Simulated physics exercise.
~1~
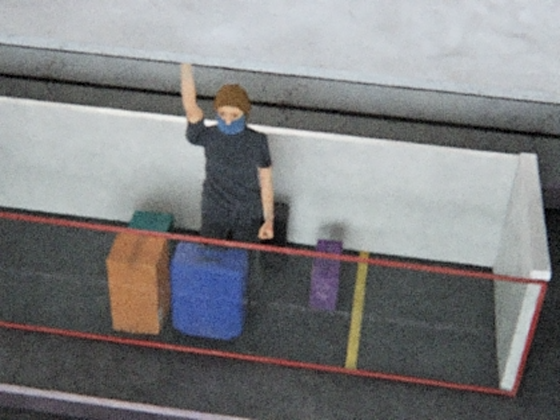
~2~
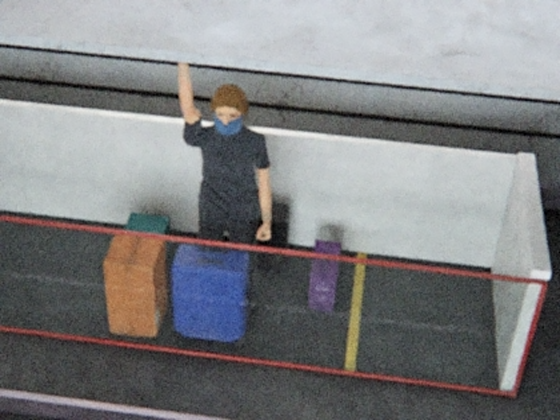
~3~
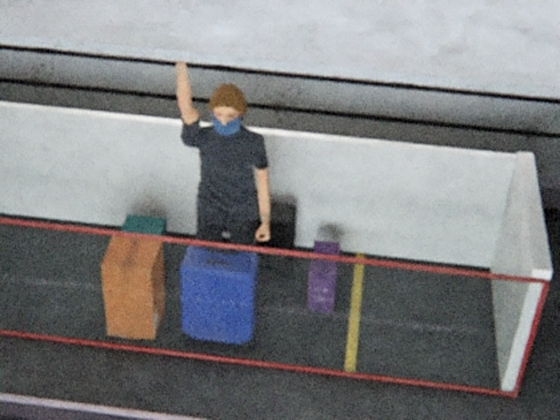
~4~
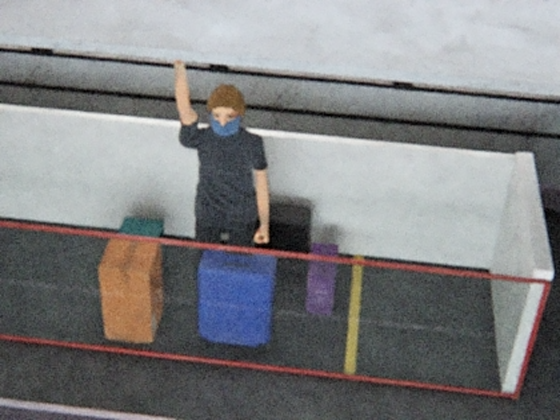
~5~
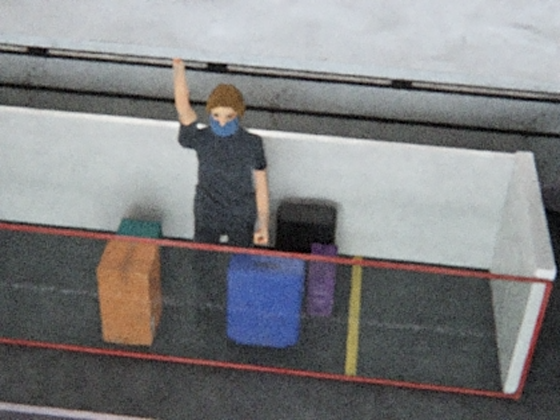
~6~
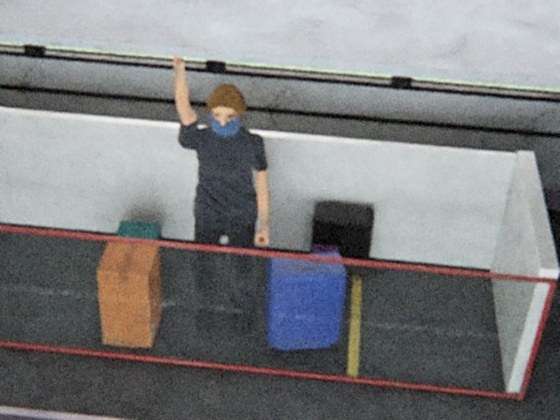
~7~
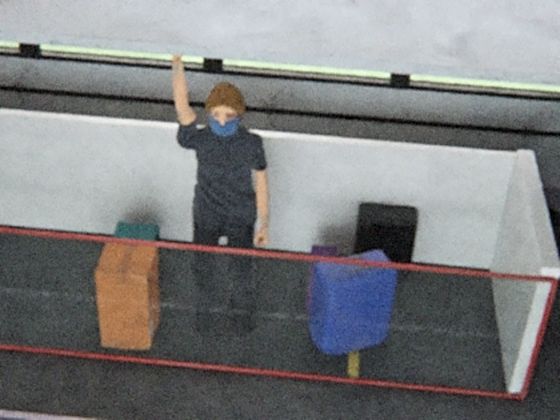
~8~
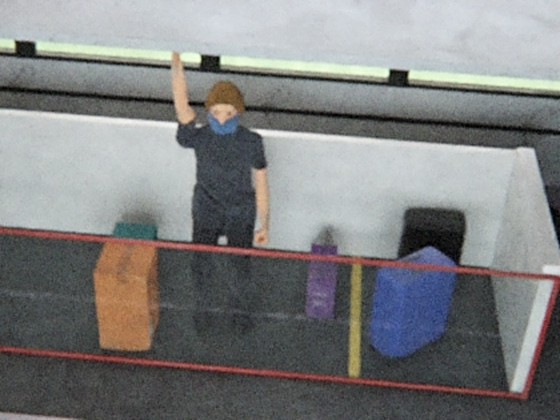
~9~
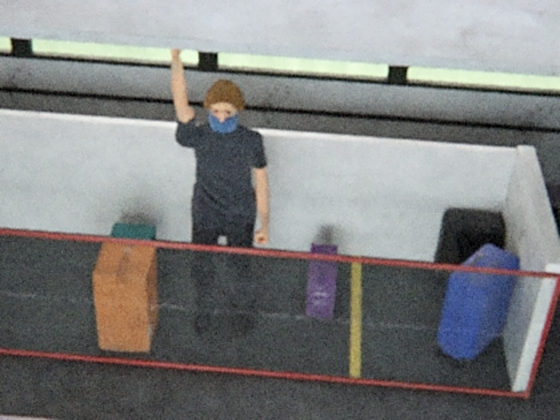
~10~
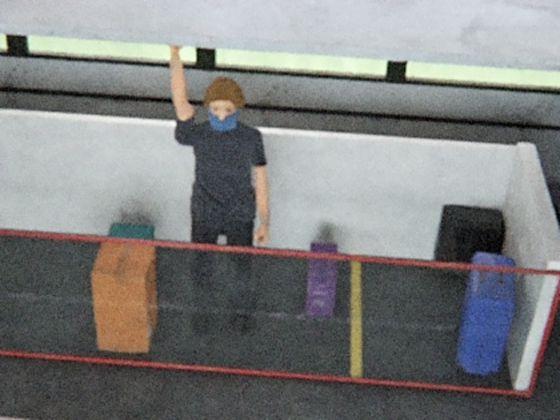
A blue case and a black case behind it rolled right across the bay, passing the yellow line and stopping near the right-hand wall, while a masked passenger stood with one arm raised and the orange, teal and purple items stayed put.
